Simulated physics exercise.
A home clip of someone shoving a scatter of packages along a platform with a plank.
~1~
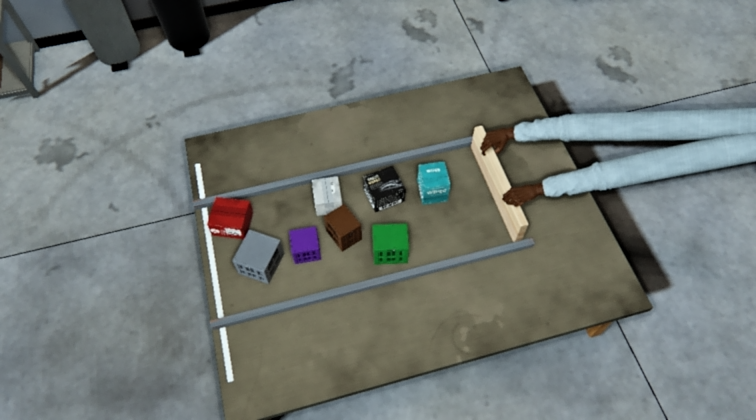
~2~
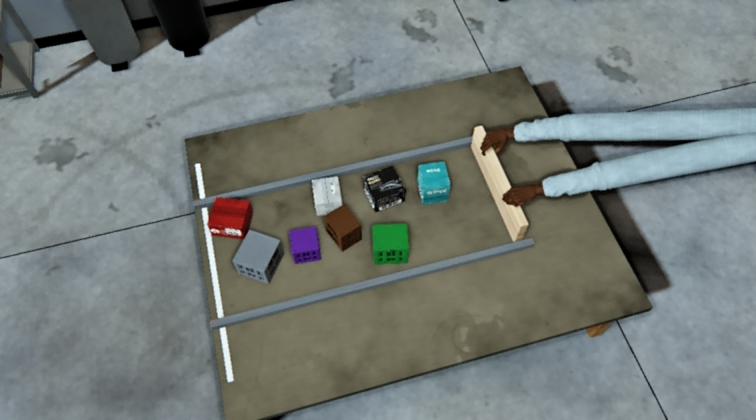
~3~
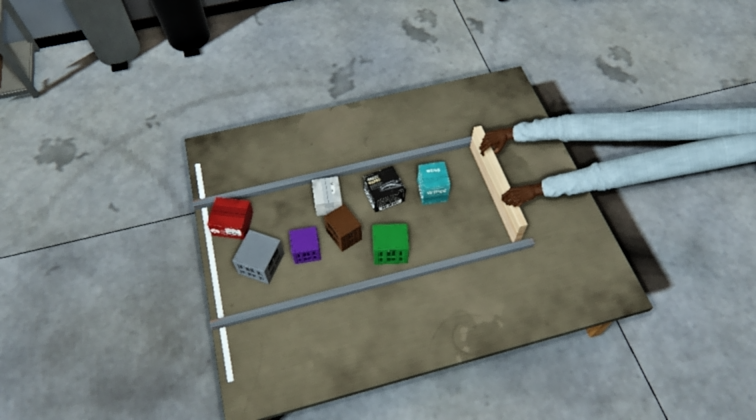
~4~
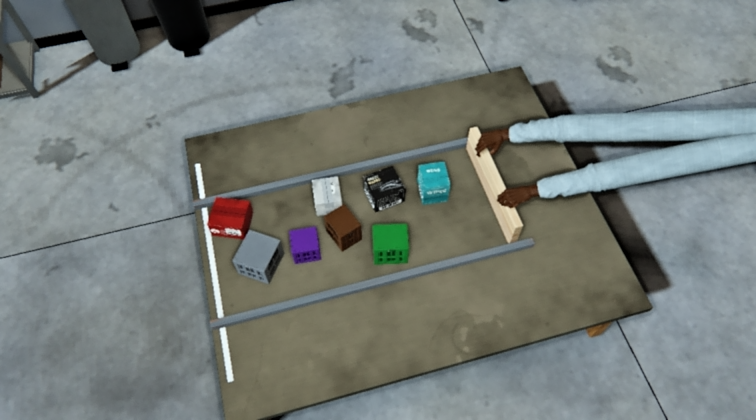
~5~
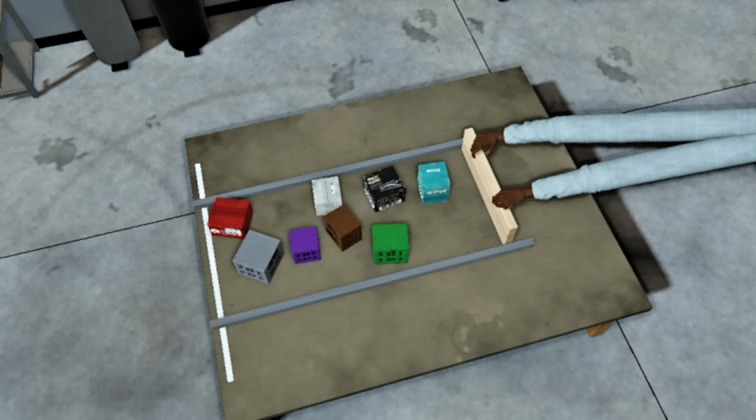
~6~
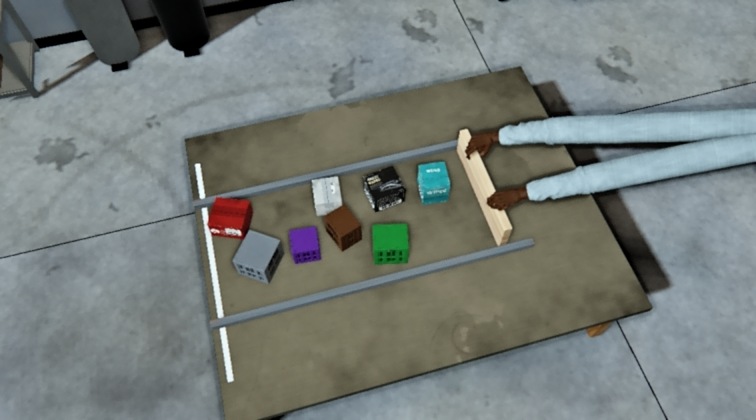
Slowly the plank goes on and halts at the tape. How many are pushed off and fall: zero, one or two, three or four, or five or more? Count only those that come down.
Outcome: The number that fall off is five or more.
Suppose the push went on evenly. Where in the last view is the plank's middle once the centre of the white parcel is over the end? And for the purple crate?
For the white parcel at (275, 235), for the purple crate at (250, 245).
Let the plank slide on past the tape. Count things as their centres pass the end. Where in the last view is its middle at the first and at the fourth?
First at (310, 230), next at (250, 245).
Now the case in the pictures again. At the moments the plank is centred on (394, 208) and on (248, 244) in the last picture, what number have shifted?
By then 4, and 8.
Early on, none off yet; red parcel at rest near (231, 218); grey crate at rest near (259, 257); purple crate at rest near (305, 246).
Finally, the number that fall off is five or more; lost, turquoise box, black box, green crate, brown crate, white parcel, purple crate, grey crate and red parcel.
